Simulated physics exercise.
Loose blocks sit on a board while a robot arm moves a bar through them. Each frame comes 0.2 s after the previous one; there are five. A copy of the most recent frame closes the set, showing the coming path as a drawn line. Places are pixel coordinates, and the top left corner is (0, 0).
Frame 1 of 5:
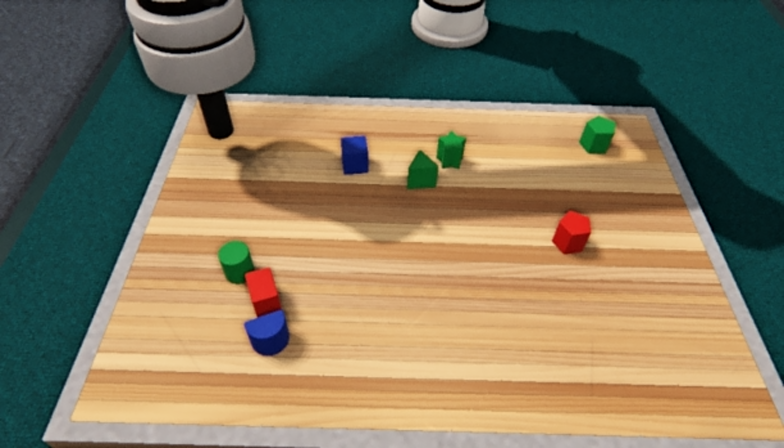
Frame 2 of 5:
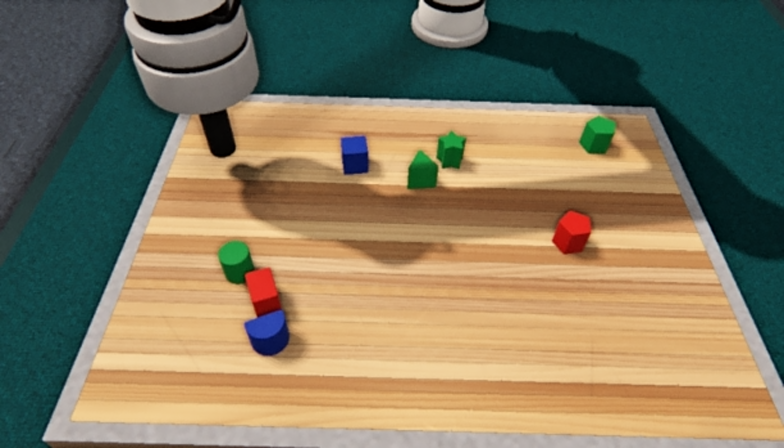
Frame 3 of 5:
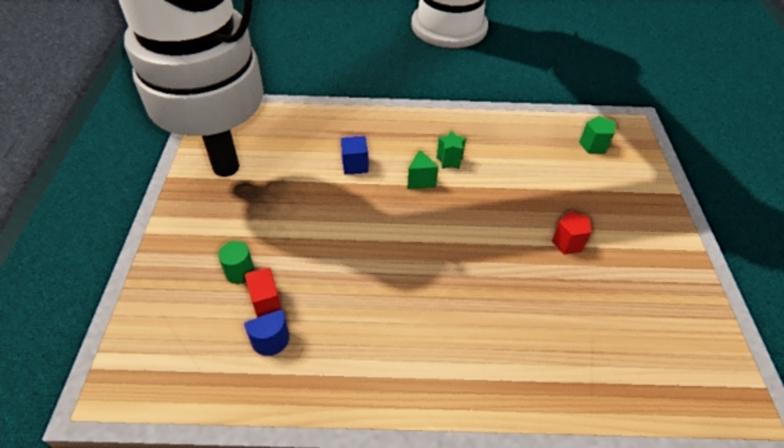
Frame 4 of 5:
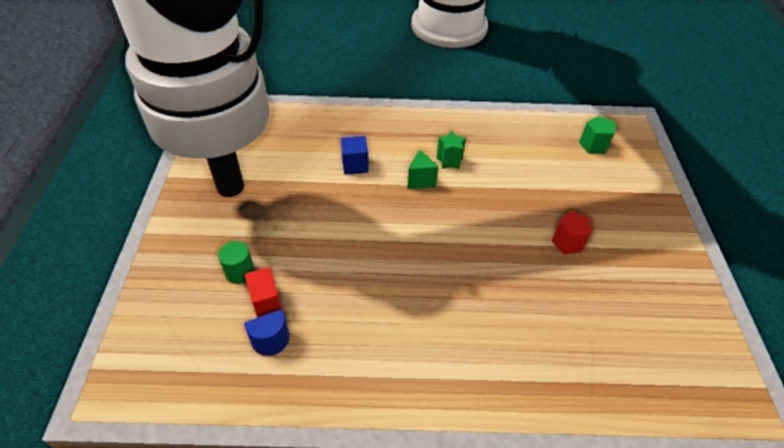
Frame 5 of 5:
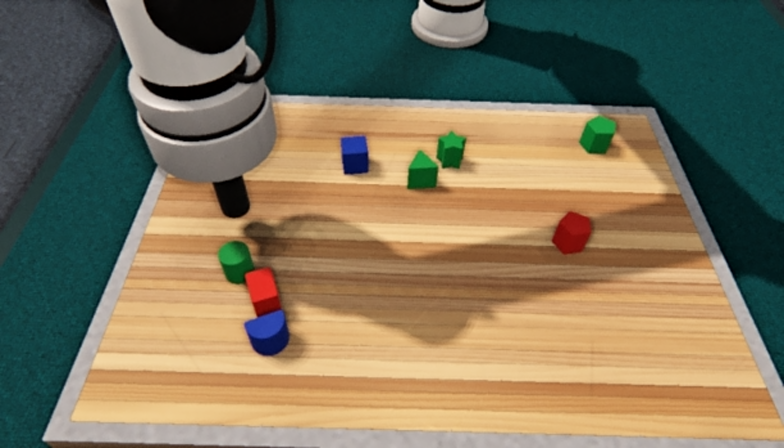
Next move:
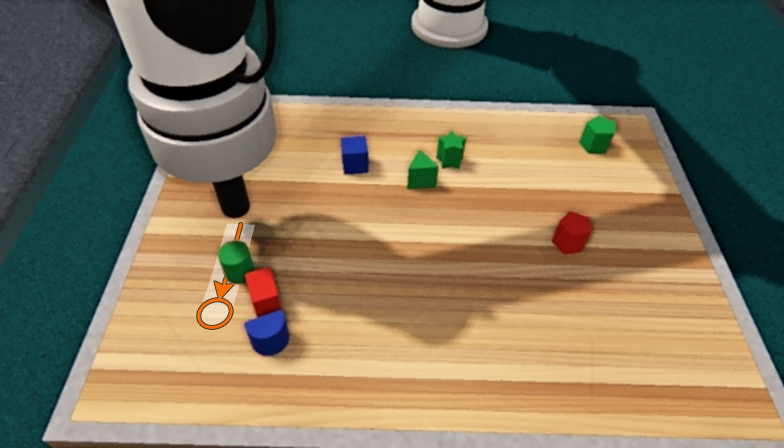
On a wooden board, a robot arm slowly moving its black bar down the left side toward the viewer, colored blocks staying still.
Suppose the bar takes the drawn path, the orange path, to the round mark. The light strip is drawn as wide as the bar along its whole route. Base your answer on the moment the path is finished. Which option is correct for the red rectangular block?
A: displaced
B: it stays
A - displaced.
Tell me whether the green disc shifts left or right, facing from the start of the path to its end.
The shift is leftward.
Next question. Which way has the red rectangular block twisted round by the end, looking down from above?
The sense of turning is anti-clockwise.
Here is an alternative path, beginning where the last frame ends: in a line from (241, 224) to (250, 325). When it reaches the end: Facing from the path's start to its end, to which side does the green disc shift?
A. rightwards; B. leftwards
Option A.
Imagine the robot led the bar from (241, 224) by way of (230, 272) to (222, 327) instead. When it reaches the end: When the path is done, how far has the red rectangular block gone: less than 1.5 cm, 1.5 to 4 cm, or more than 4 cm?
It moves between 1.5 and 4 cm.
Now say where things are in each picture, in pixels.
The first picture shows lower end of the bar at (222, 133), tops of blocks, green disc at (233, 252), red rectangular block at (261, 284), blue D-shaped block at (266, 325).
The second picture shows bar at (224, 150), blocks as before.
The third picture shows bar at (227, 169), blocks as before.
The fourth picture shows bar at (231, 189), blocks as before.
The fifth picture shows bar at (236, 209), green disc at (233, 252), red rectangular block at (261, 284), blue D-shaped block at (266, 325).
The drawn path runs straight from (241, 224) to (215, 313).
On the path given first. One third of the way, bar at (228, 238); green disc at (233, 255).
Two thirds of the way, bar at (219, 268); green disc at (235, 283); red rectangular block at (270, 292), turned 15° anticlockwise.
At the end, bar at (209, 300); green disc at (237, 302); red rectangular block at (273, 294), turned 20° anticlockwise; blue D-shaped block not moved.
